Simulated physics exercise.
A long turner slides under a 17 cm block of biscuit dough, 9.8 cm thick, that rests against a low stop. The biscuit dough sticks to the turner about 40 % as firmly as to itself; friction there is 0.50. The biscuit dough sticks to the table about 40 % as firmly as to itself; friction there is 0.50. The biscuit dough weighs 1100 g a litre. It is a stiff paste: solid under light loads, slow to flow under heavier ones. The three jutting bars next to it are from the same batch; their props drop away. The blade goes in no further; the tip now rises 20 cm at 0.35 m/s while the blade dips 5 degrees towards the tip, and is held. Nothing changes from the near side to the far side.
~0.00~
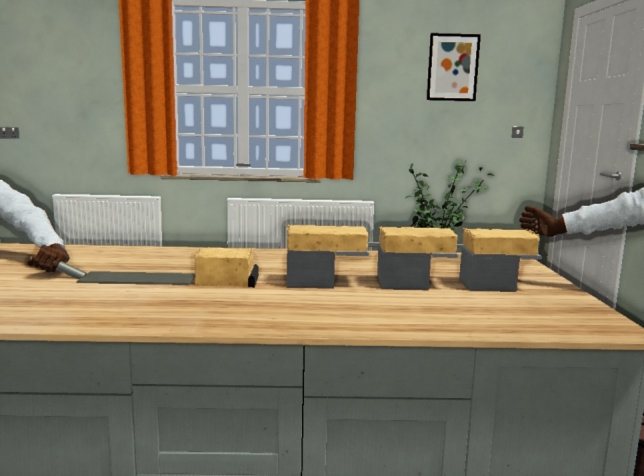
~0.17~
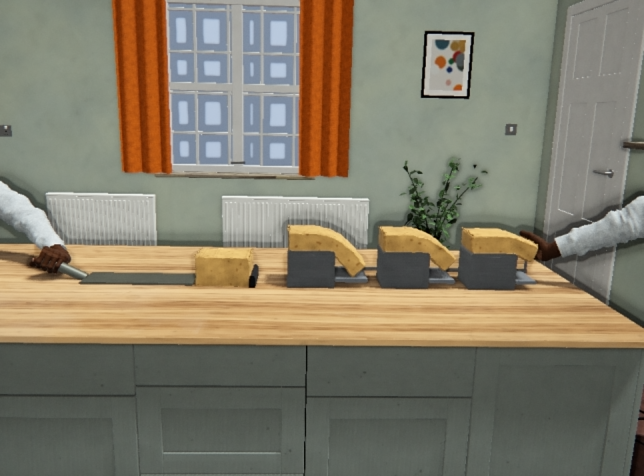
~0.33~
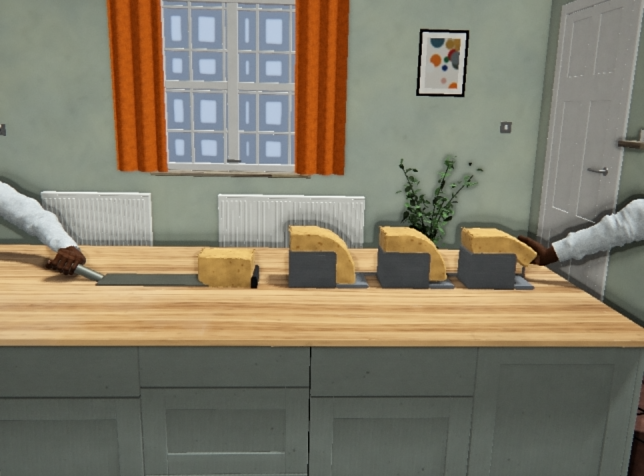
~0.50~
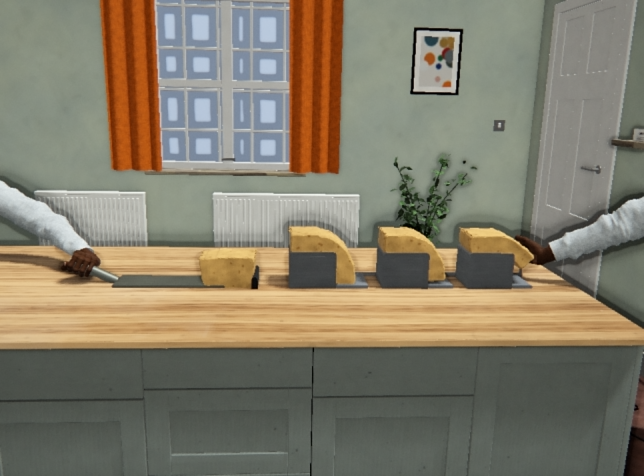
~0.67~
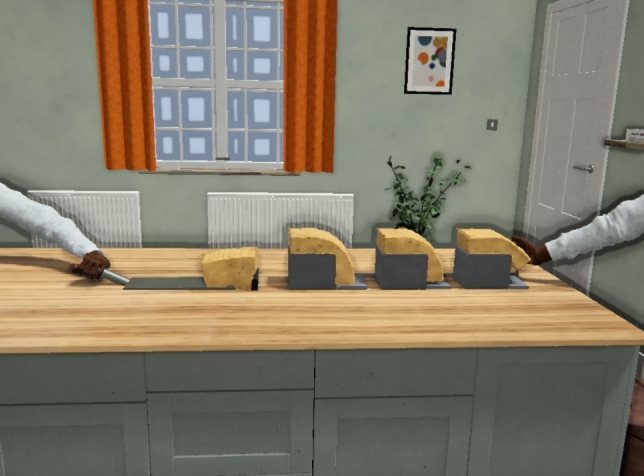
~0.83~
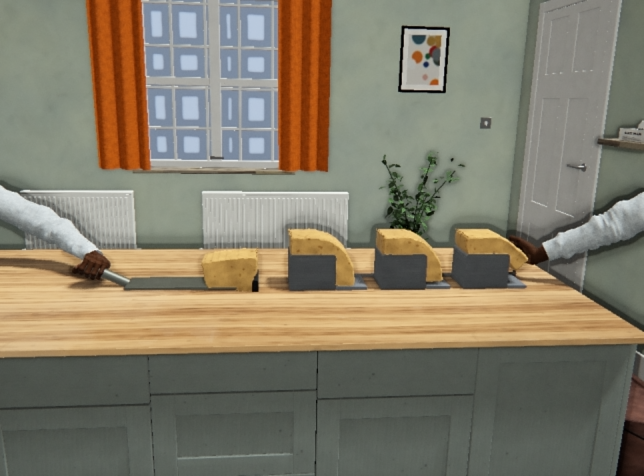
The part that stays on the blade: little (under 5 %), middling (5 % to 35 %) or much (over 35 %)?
Expect little, that is under 5 %.
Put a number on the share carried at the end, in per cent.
Some 0 per cent.
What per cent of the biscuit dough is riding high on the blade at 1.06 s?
Some 25 per cent.
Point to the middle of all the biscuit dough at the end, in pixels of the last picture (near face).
Near (267, 279).
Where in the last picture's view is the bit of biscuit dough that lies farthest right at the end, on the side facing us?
At about (301, 279).
After 1.06 s, the tip is 8.3 cm up.
After 1.33 s, the tip is 18 cm up.
After 1.60 s, the tip is 20 cm up and 0 % is riding high on the blade.
After 1.86 s, the tip is 20 cm up and 0 % is riding high on the blade.
After 2.00 s, at the end, the tip is 20 cm up and 0 % is riding high on the blade.
